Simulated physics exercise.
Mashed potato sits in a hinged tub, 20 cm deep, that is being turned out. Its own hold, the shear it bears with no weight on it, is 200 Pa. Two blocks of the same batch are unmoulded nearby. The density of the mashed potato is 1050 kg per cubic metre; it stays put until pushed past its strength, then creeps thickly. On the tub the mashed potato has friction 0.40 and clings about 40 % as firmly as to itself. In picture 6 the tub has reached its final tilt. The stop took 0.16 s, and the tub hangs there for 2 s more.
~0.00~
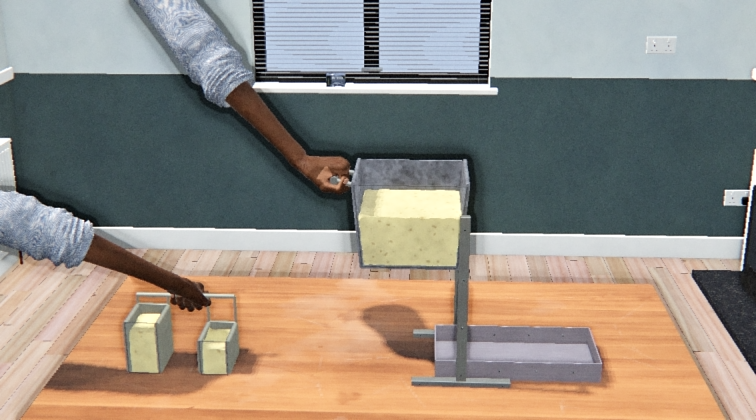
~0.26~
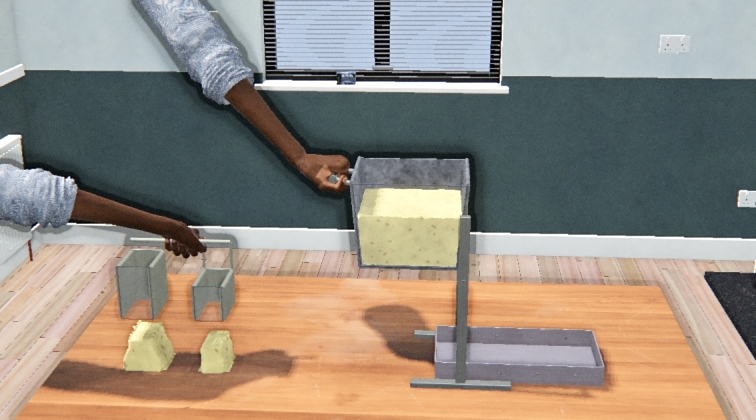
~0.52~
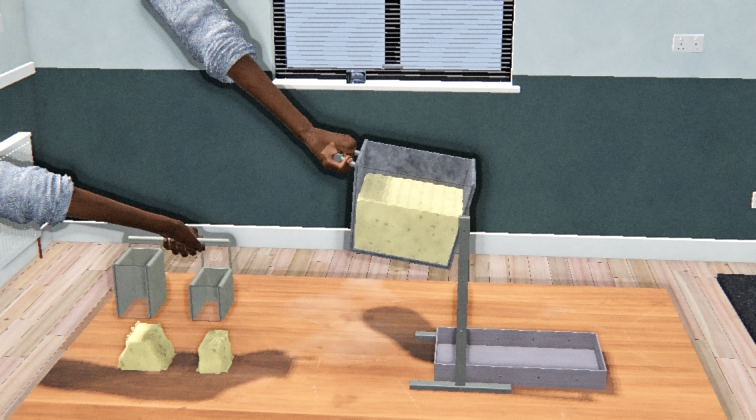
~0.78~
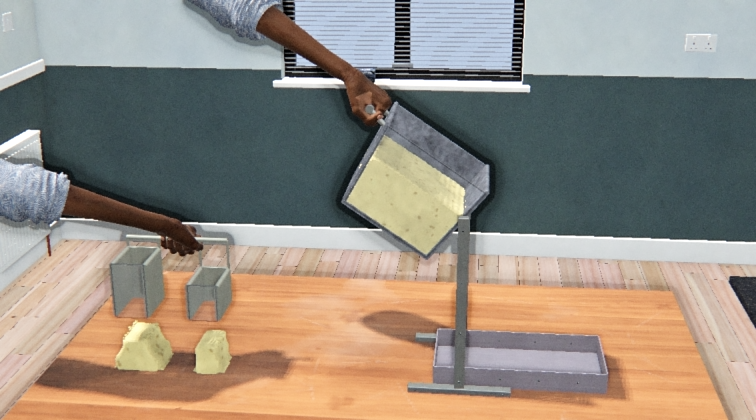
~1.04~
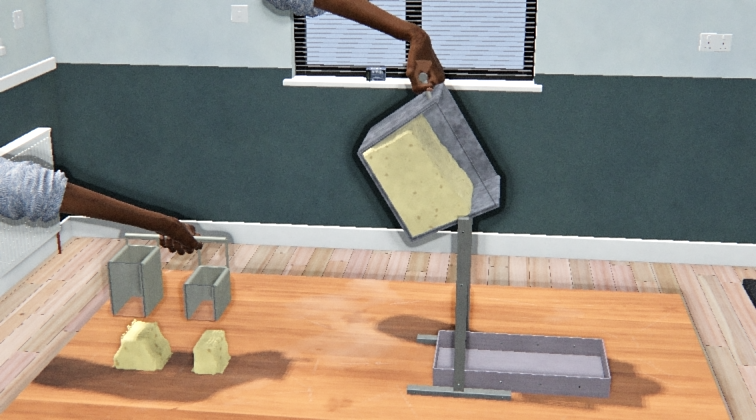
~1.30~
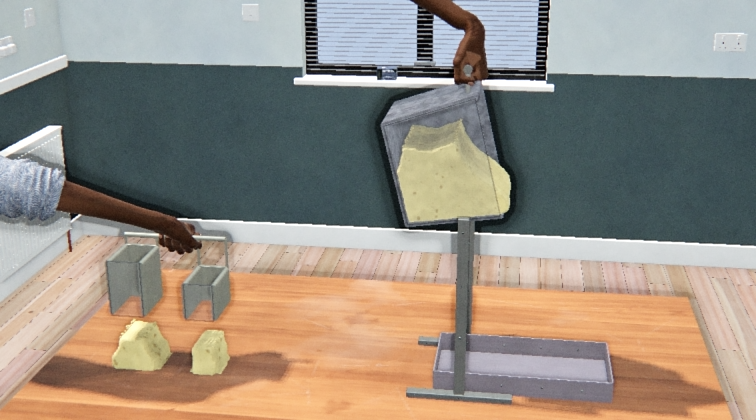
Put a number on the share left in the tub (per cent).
The share left in the tub is near 67 %.
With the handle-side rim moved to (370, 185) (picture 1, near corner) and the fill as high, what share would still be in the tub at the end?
It would be near 85 %.
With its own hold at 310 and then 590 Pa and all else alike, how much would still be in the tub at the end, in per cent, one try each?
In that order: 95 %, 100 %.
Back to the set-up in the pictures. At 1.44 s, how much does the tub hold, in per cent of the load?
Some 90 per cent.
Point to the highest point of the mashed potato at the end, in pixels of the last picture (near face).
Around (435, 170).
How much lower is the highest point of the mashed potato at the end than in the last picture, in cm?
Roughly 6 cm.
After 1.44 s, the tub is at 76 degrees and holds 89 %.
After 1.61 s, the tub is at 76 degrees and holds 77 %.
After 1.78 s, the tub is at 76 degrees and holds 71 %.
After 1.95 s, the tub is at 76 degrees and holds 69 %.
After 3.30 s, the tub is at 76 degrees and holds 67 %.
